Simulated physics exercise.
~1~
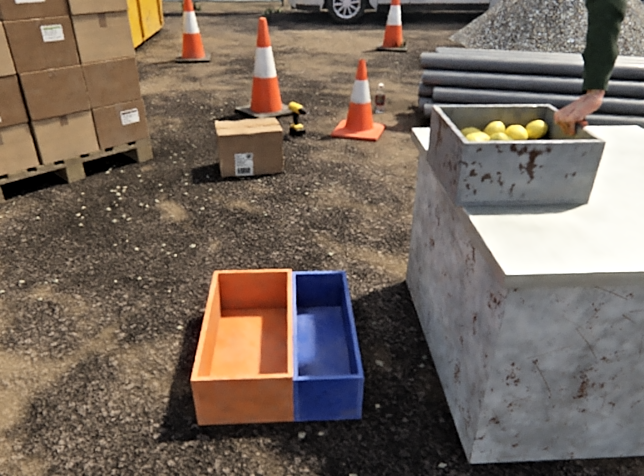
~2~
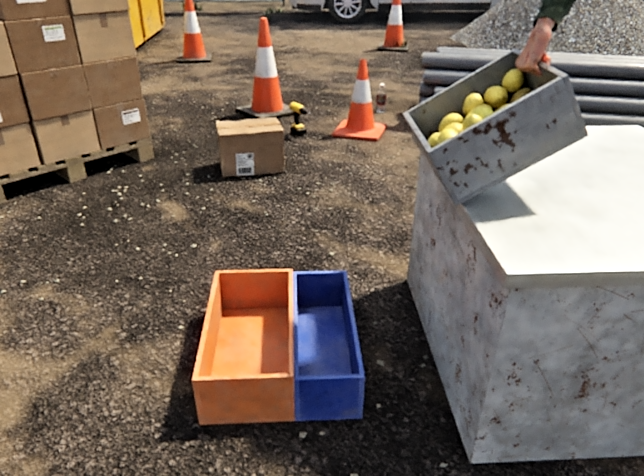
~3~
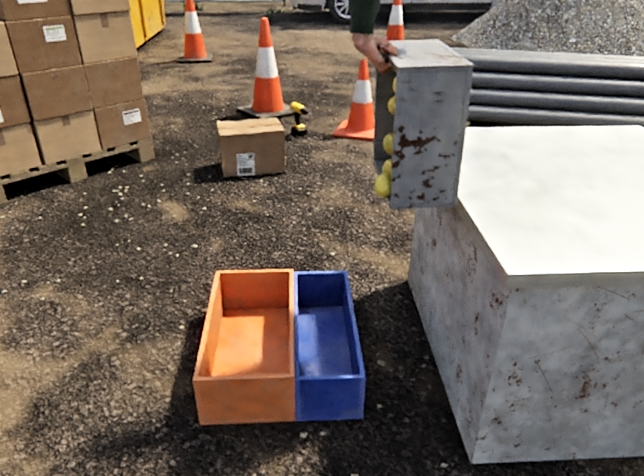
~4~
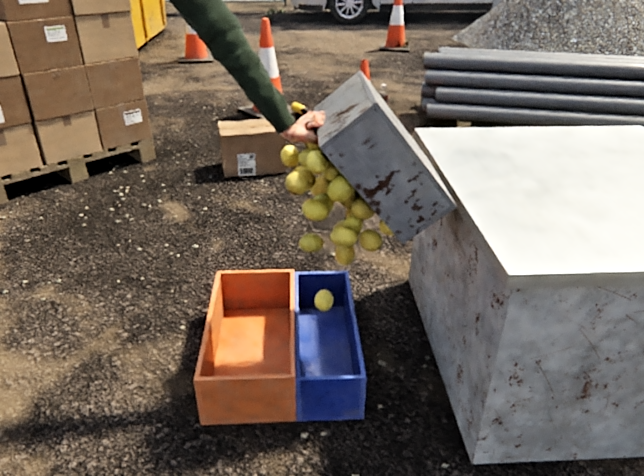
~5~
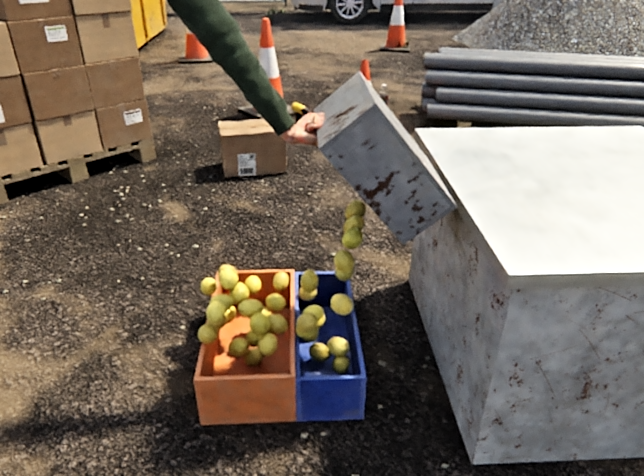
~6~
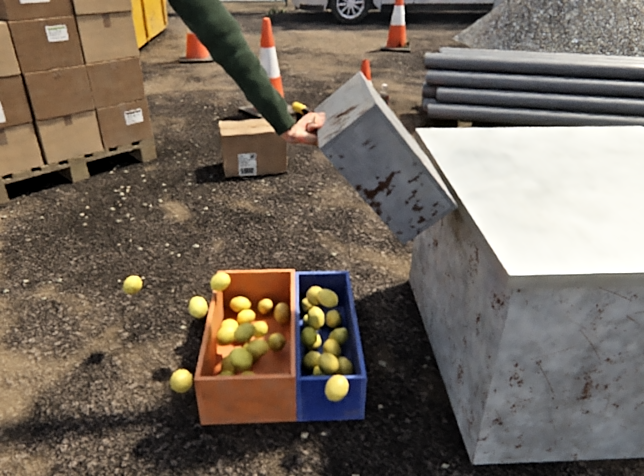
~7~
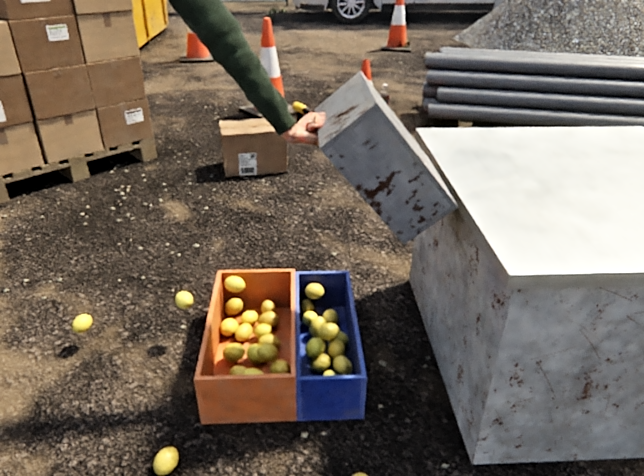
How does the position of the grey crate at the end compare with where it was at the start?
At the start the grey crate sits upright on top of the bench, near its far left end. By the end it is further left, held tipped over off the bench's left edge, above and behind the blue bin.
In a yard, a hand tips a crate of lemons into two bins, spilling a few.
